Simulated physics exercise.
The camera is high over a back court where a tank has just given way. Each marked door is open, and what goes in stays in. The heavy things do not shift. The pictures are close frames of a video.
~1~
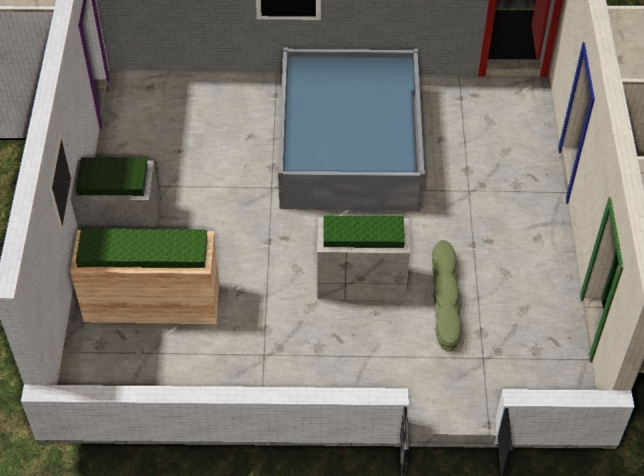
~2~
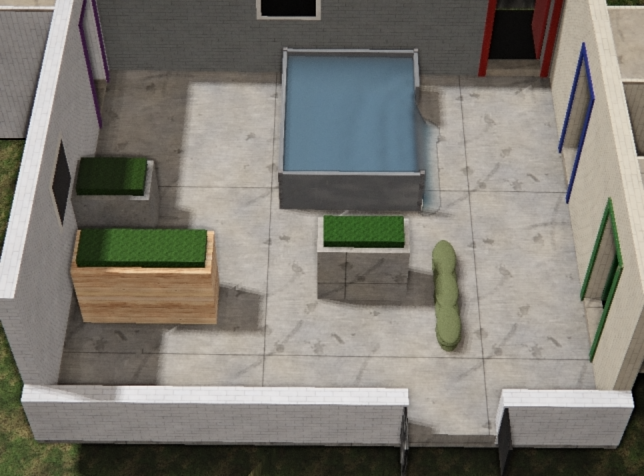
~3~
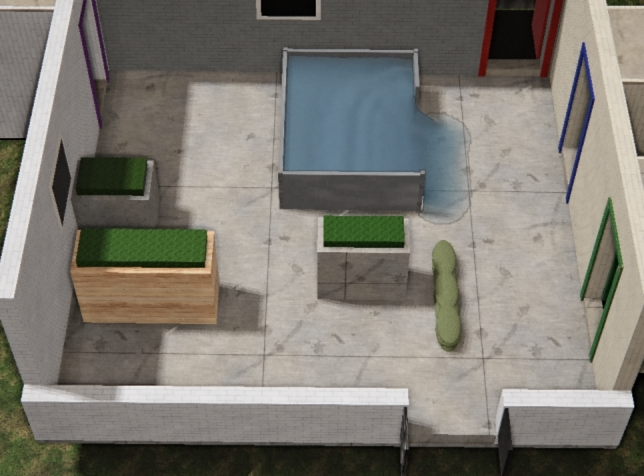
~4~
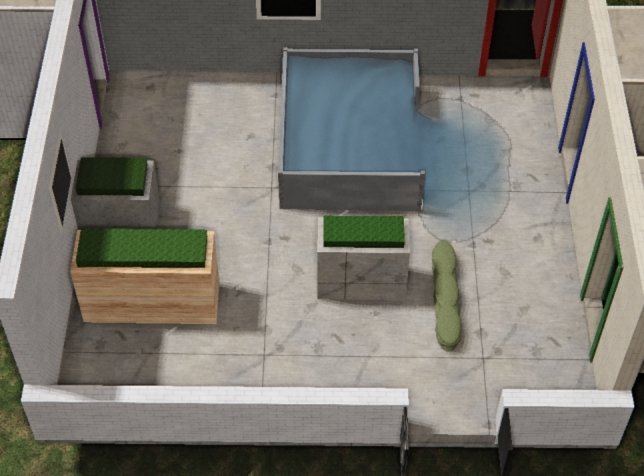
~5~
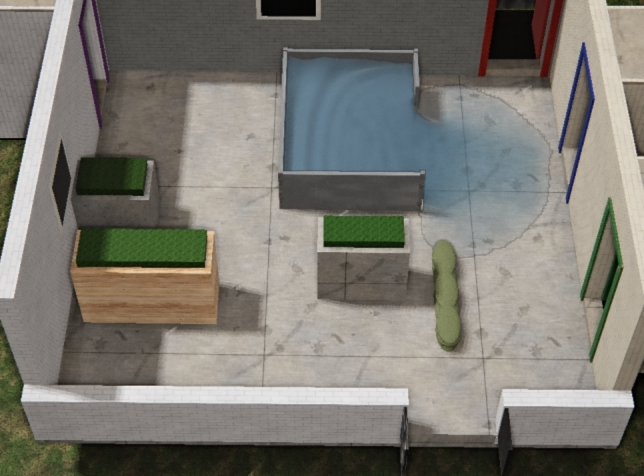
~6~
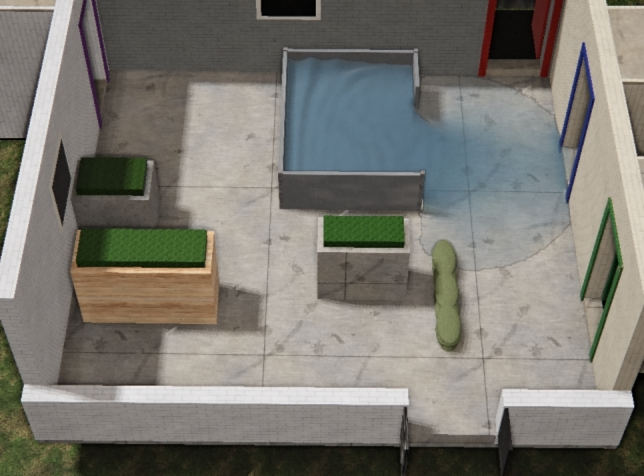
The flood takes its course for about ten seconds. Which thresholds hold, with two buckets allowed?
The green door lets in a lot; the red door lets in a lot; the blue door lets in a lot; the purple door admits no more than that.
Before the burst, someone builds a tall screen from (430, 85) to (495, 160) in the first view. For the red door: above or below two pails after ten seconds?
Then: The red one stays under.
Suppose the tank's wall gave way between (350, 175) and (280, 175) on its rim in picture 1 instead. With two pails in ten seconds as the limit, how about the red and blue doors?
The red door holds; the blue door holds.
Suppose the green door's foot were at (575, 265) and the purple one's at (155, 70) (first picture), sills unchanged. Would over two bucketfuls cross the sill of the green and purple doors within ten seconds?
One by one: Green takes more; purple is under.
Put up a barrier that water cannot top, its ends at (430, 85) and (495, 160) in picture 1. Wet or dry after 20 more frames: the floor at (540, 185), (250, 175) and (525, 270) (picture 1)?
In that order: Awash, no water, wet.
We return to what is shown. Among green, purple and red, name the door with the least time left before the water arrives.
I say the red door.
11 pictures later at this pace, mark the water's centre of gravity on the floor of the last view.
Around (438, 174).
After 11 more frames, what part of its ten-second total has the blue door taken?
Near 60 in a hundred.
A moment on, water covers 25 % of the floor; the green door not reached, the red door wet at the sill, nothing in, the blue door far over two buckets in, the purple door not reached.
Next, water covers 30 % of the floor; the green door under two buckets in, the red door over two buckets in, the blue door far over two buckets in, the purple door not reached.
Then, water covers 40 % of the floor; the green door under two buckets in, the red door far over two buckets in, the blue door far over two buckets in, the purple door not reached.
Later, water covers 70 % of the floor; the green door over two buckets in, the red door far over two buckets in, the blue door far over two buckets in, the purple door wet at the sill, nothing in.
In the end, water covers 90 % of the floor; the green door over two buckets in, the red door far over two buckets in, the blue door far over two buckets in, the purple door wet at the sill, nothing in.
